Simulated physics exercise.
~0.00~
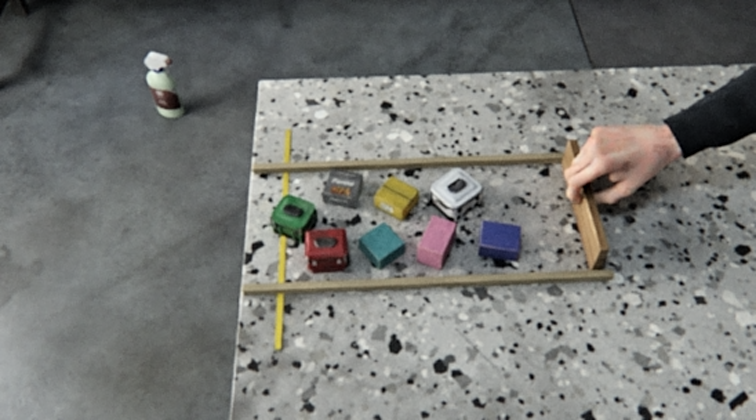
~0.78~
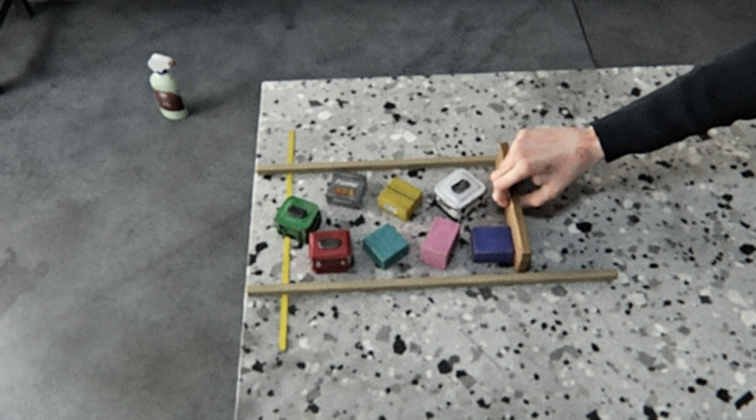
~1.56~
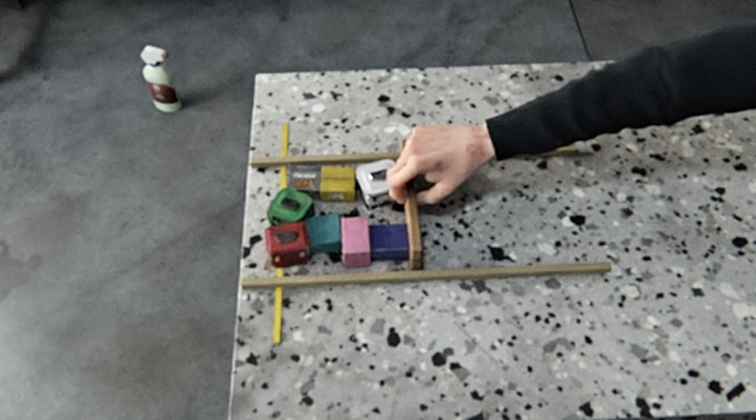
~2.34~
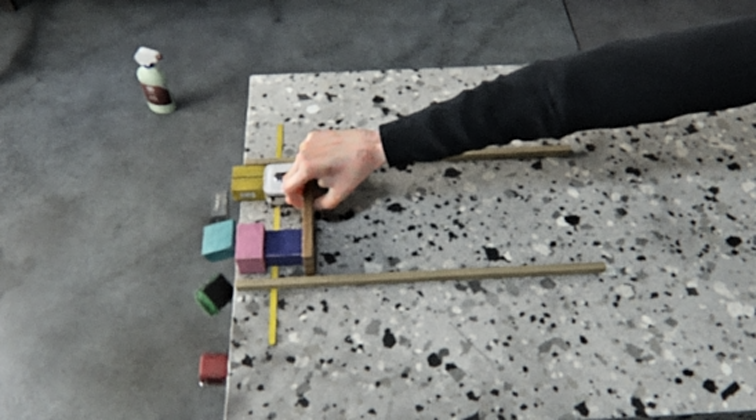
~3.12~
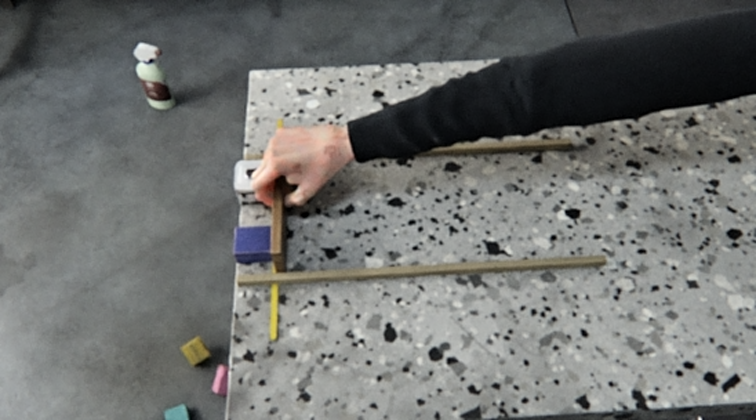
A hand in a black sleeve holds a wooden board upright on a speckled stone tabletop, seen from above at an angle, with a spray bottle on the grey floor to the left. Between two wooden rails sit small blocks and cases in green, red, grey, yellow, turquoise, pink, white and blue. The hand slides the board left, bunching them together and pushing them across a yellow strip. The green, red, grey and turquoise pieces drop over the left edge, then the yellow and pink ones follow. The board stops at the strip, leaving the white and blue pieces perched at the edge.
